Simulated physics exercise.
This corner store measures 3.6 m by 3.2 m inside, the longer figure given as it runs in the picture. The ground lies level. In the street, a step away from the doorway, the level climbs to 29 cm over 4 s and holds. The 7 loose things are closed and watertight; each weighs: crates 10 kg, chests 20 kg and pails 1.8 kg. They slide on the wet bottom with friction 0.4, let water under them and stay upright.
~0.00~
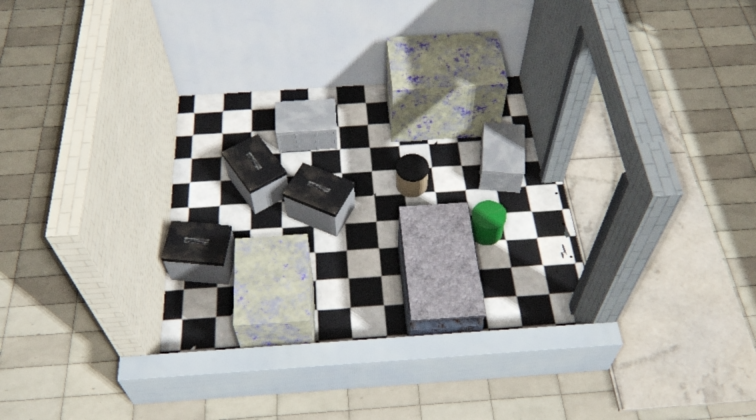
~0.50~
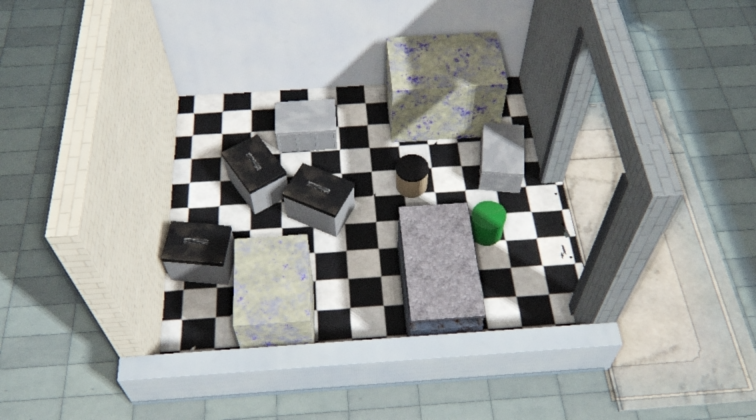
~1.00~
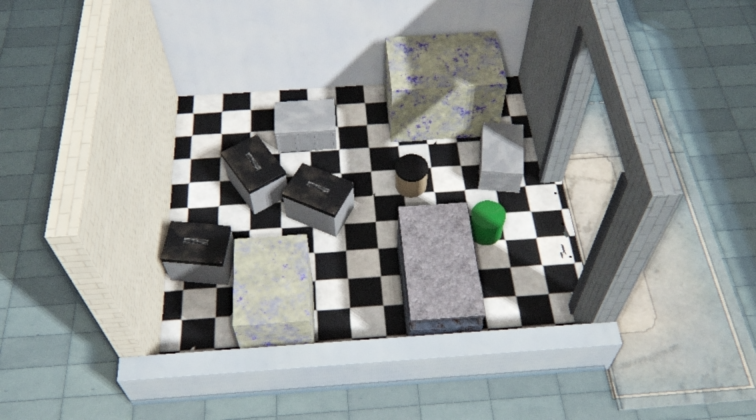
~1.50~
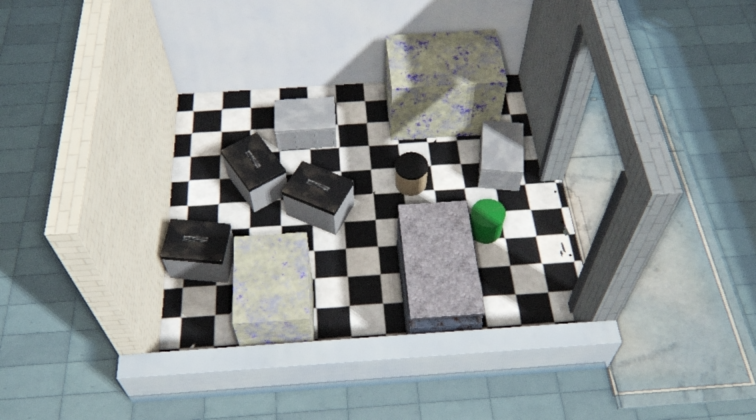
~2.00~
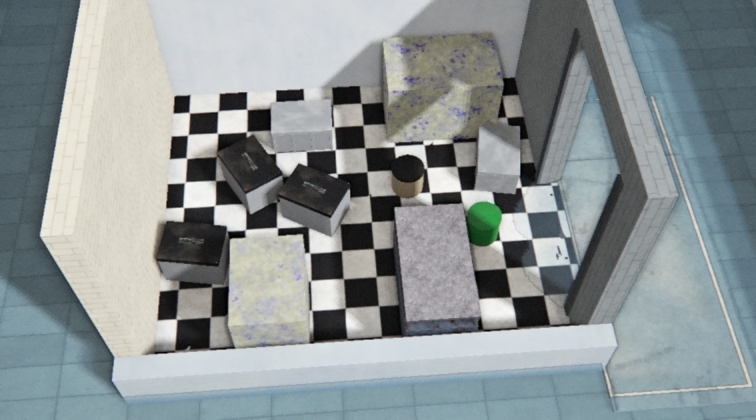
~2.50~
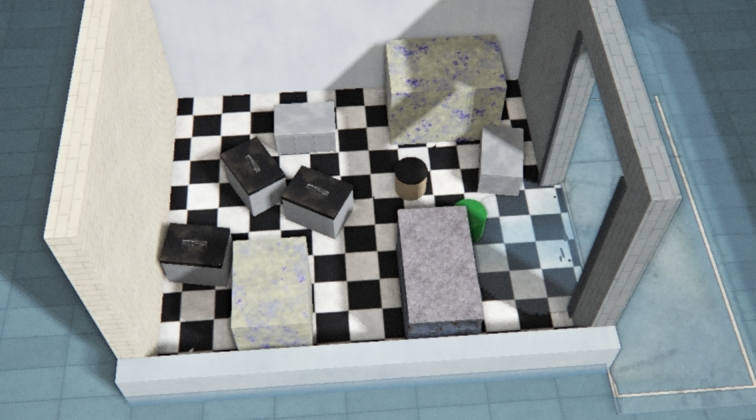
Water spreads over the street, then enters the doorway and shifts the green pail slightly left.
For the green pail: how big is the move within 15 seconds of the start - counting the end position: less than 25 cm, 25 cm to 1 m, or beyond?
The green pail ends far away.
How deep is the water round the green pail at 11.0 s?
About 16 cm.
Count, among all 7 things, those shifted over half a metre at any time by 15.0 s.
That makes 6.
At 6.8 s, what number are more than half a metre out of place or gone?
By then 5.
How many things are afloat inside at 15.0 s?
At that moment 7.
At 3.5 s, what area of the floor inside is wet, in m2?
Some 3.0 m2.
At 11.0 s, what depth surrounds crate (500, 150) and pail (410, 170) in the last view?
About 21 and 21 cm.
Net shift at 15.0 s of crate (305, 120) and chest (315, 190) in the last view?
In that order: 100 cm, 60 cm.
After 3.5 s the green pail is near (369, 186), 1.2 m from its start, aground; 0 afloat.
After 6.8 s the green pail is near (178, 161), 2.9 m from its start, afloat; 5 afloat.
After 11.0 s the green pail is near (386, 211), 0.9 m from its start, afloat; 7 afloat.
After 15.0 s the green pail is near (208, 214), 2.5 m from its start, afloat; 7 afloat.
